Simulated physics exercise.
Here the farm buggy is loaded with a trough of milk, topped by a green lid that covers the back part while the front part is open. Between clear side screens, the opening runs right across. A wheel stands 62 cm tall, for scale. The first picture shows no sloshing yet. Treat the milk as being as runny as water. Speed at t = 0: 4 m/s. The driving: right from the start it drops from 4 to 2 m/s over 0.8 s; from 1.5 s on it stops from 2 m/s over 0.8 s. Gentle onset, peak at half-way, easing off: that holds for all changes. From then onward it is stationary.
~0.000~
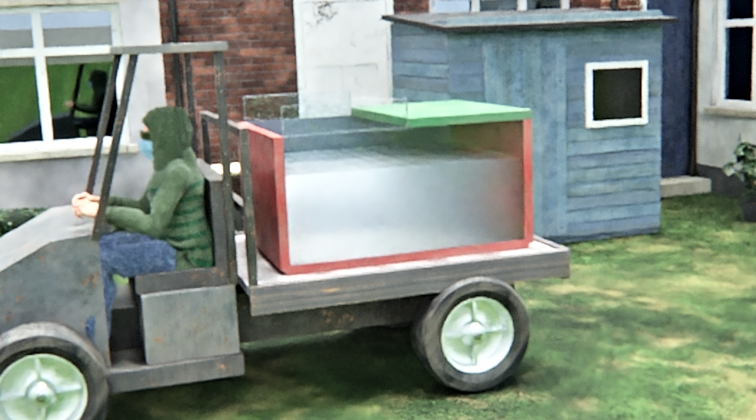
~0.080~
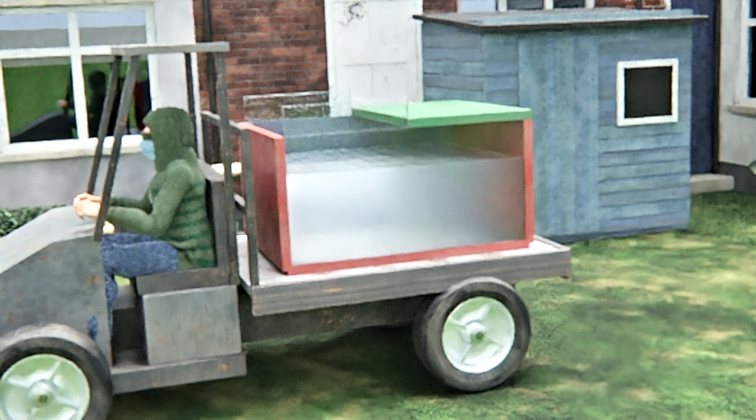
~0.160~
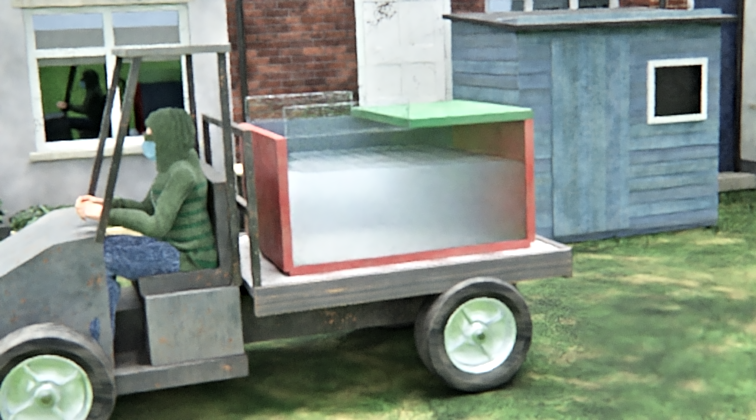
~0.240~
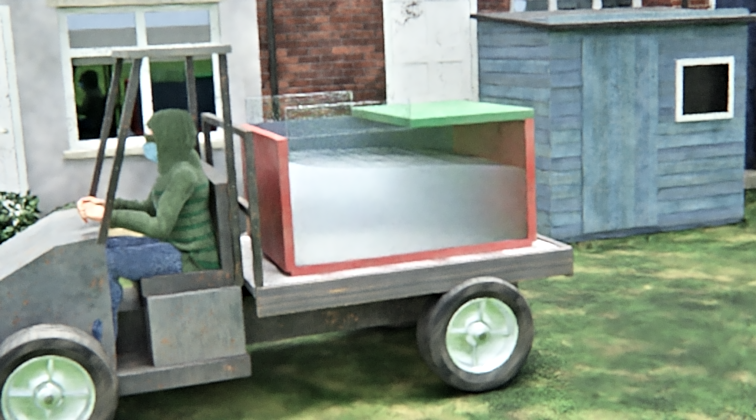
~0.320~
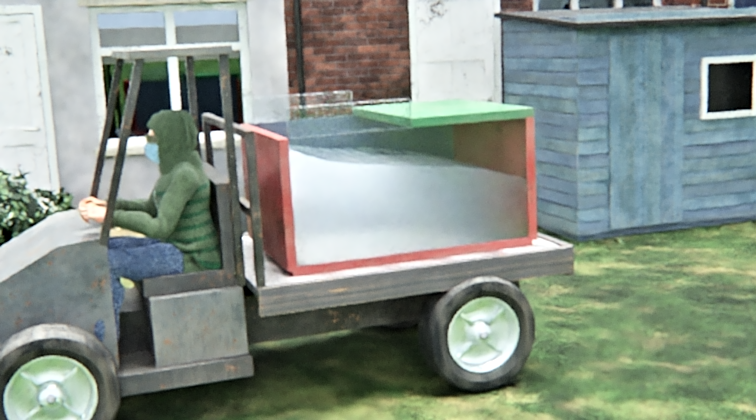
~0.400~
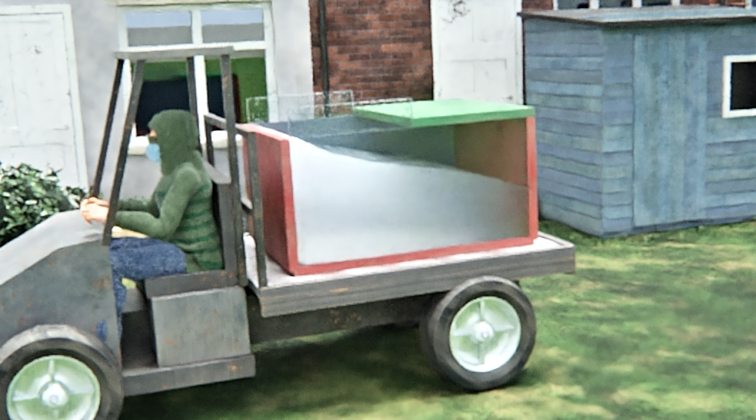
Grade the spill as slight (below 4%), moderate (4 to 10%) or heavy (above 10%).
Heavy.
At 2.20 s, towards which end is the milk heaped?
Tilt: Towards the forward end.
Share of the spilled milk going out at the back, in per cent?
Near 0 per cent of the spill.
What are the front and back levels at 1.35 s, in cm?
I'd say some 30 centimetres in front and some 64 centimetres behind.
After 1.35 s the surface stands 63 cm at the back and 31 cm at the front; 7 per cent is out, over the front.
After 2.20 s the surface stands 15 cm at the back and 69 cm at the front; 17 per cent is out, over the front.
After 3.10 s the surface stands 61 cm at the back and 21 cm at the front; 19 per cent is out, over the front.
After 5.18 s 19 per cent is out, over the front, 114 of 585 litres.
